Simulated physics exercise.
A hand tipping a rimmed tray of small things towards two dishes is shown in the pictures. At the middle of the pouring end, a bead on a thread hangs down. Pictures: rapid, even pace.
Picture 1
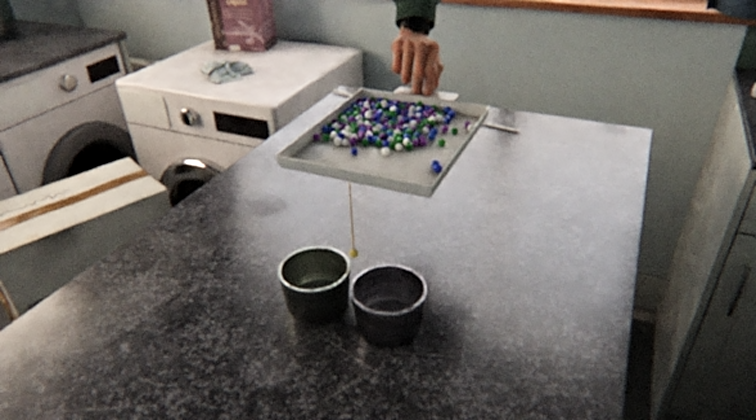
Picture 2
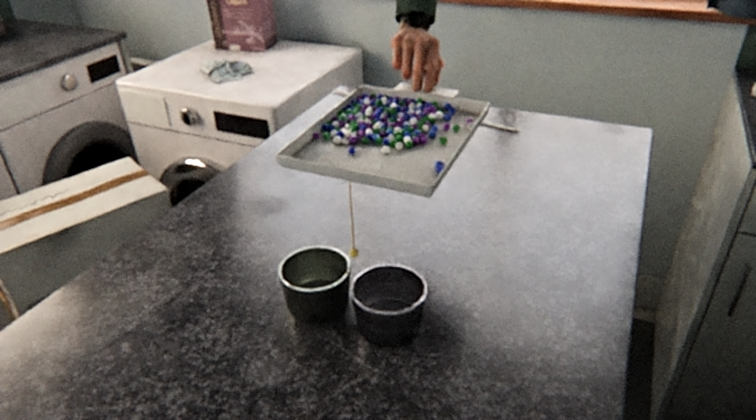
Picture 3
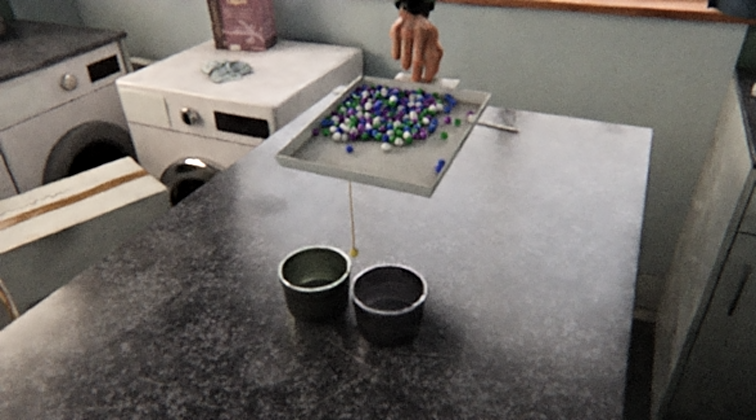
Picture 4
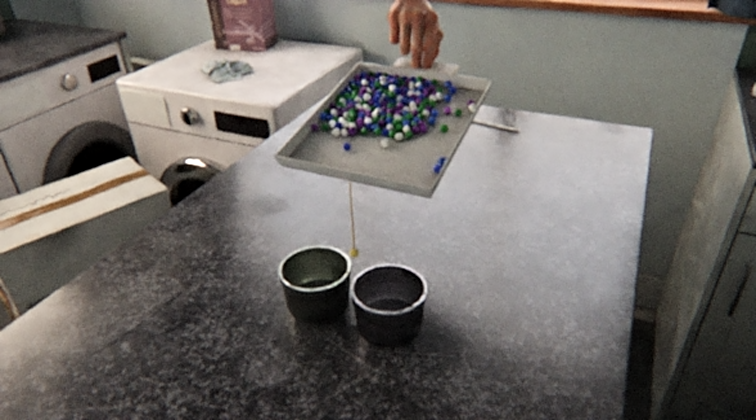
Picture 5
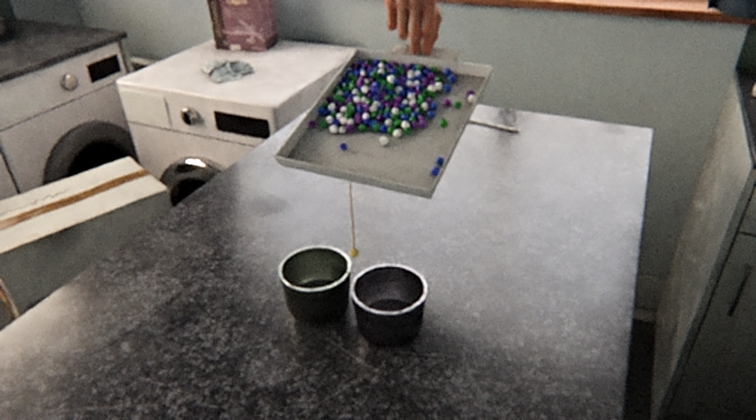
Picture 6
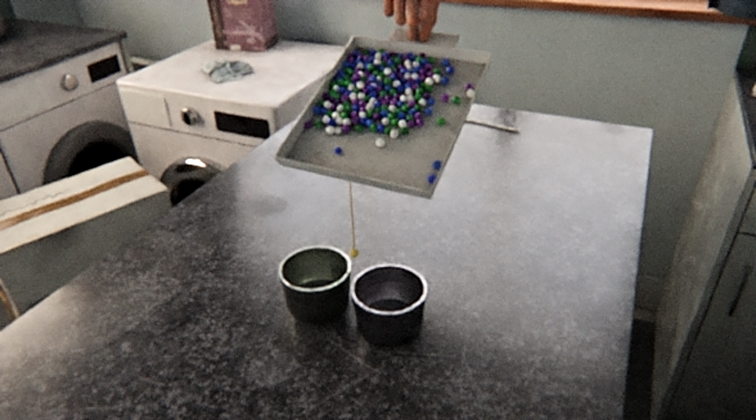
A hand grips the far edge of a pale rimmed tray of blue, green, purple and white beads, seen from slightly above in a room with pale blue walls and white front-loading machines. Below it, two dark round dishes stand side by side on a speckled grey worktop, near a thread with a small yellowish bead. The hand steadily raises the tray's far end, and the beads begin shifting slightly towards the lower edge.
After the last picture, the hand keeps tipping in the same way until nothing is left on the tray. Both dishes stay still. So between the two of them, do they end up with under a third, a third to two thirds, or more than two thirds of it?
So the dishes end up with a third up to two thirds of the load.
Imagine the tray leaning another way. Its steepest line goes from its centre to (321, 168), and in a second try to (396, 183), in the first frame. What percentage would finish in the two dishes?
Roughly 30 percent first and 40 percent second.
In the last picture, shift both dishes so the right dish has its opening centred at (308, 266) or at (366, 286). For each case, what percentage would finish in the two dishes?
First placement: Some 20 %; second placement: Some 60 %.
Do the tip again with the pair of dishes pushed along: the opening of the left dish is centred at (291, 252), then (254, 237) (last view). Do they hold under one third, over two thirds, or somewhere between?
For the first spot it's below one third, and for the next one it's under a third.
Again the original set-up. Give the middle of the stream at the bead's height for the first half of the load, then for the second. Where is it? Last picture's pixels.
The opening part goes through (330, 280); what follows goes through (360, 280).
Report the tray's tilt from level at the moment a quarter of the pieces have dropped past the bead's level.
Close to 70 degrees, I reckon.
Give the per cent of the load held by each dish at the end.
I'd say some 20 in a hundred wind up in the left dish, and some 30 in a hundred in the right.
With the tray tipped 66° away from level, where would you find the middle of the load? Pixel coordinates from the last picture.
Look close to (348, 179) in the last picture.
Shortly afterwards, tray tipped steeply; near two thirds on the tray; only a few in the right dish; only a few in the left dish; a little outside both; near a quarter in the air.
Next, tray tipped past a quarter turn; a little on the tray; a little in the right dish; a little in the left dish; near a third outside both; near a quarter in the air.
Some moments later, tray tipped past a quarter turn; near a third in the right dish; near a quarter in the left dish; near half outside both.
In the end, tray tipped past a quarter turn; near a third in the right dish; near a quarter in the left dish; near half outside both.
